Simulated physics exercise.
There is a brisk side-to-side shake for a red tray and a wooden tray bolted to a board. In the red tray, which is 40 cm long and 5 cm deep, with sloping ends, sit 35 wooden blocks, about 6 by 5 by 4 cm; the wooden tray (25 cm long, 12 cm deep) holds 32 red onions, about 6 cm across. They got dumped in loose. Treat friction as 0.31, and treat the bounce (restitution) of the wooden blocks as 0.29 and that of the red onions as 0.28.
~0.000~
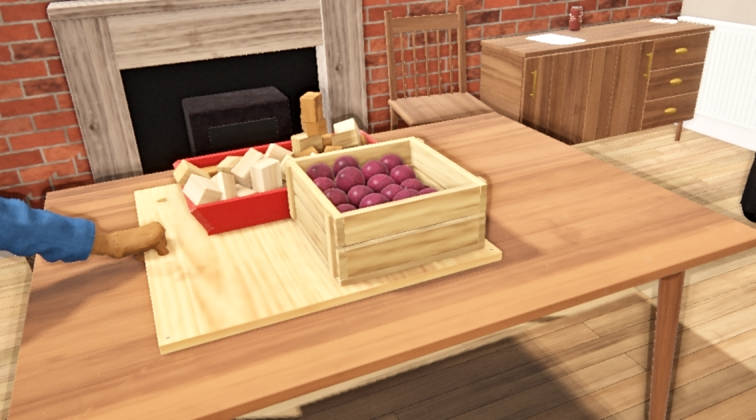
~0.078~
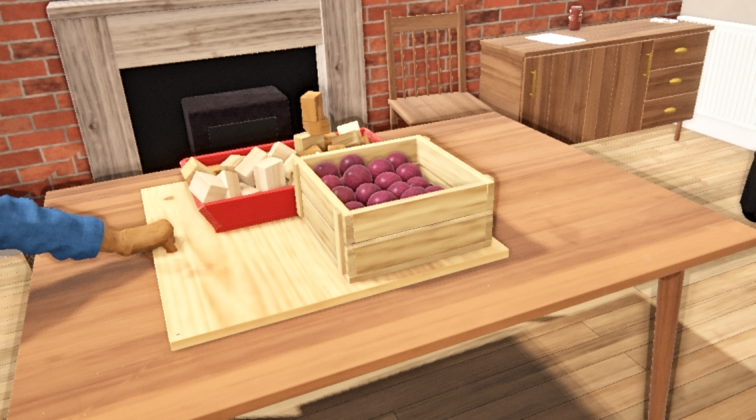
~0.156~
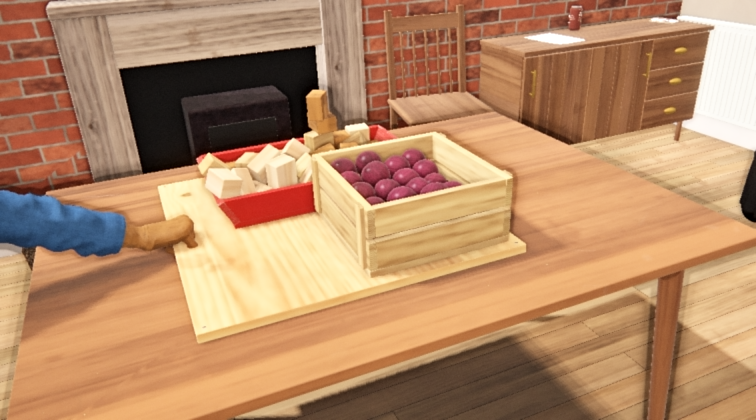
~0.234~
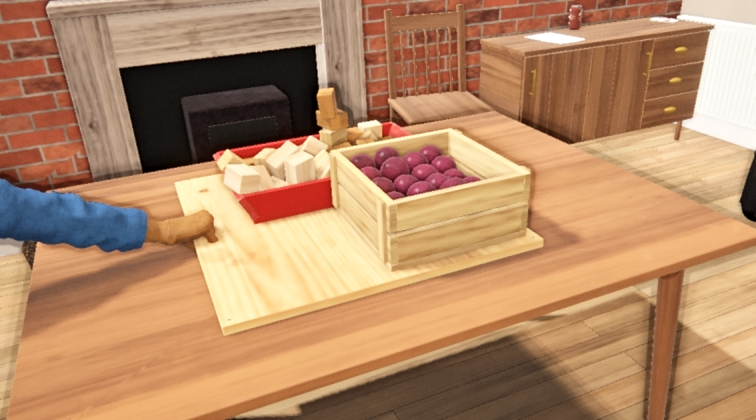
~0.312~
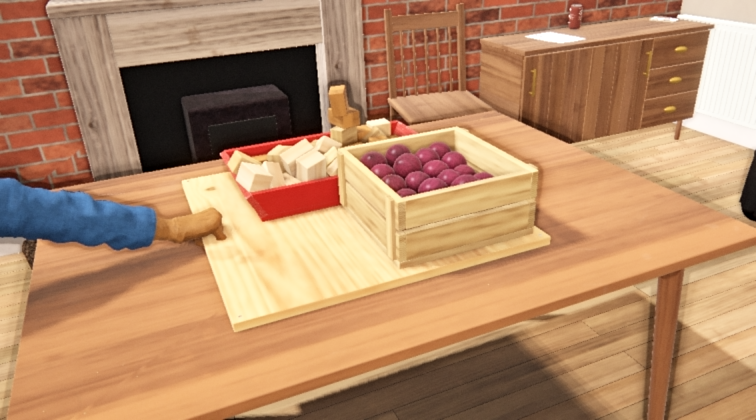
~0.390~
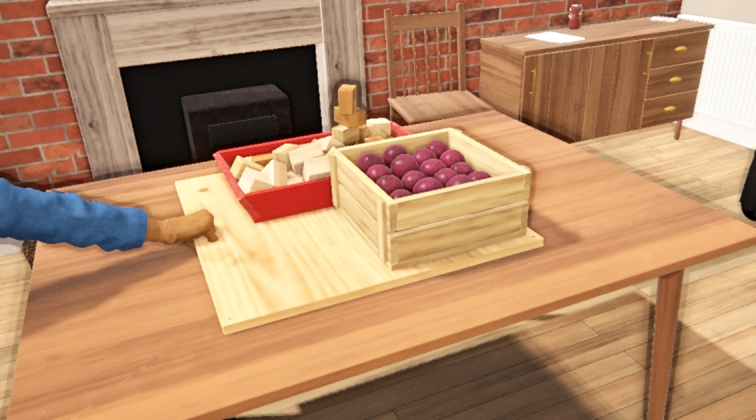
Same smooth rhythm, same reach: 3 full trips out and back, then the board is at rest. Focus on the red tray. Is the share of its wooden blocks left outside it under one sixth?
The loss stays lower than one sixth.
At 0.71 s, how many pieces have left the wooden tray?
At that moment the wooden tray count out stands near 0.
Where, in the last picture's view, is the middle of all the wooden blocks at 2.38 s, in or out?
Around (294, 173) in pixels.
After 0.71 s, 0 of 35 out of the red tray and 0 of 32 out of the wooden tray.
After 1.10 s, 1 of 35 out of the red tray and 0 of 32 out of the wooden tray.
After 1.66 s, 1 of 35 out of the red tray and 0 of 32 out of the wooden tray.
When it is over (at 2.38 s), 2 of 35 out of the red tray and 0 of 32 out of the wooden tray. Asked share, 2 of 35, 6 per cent.
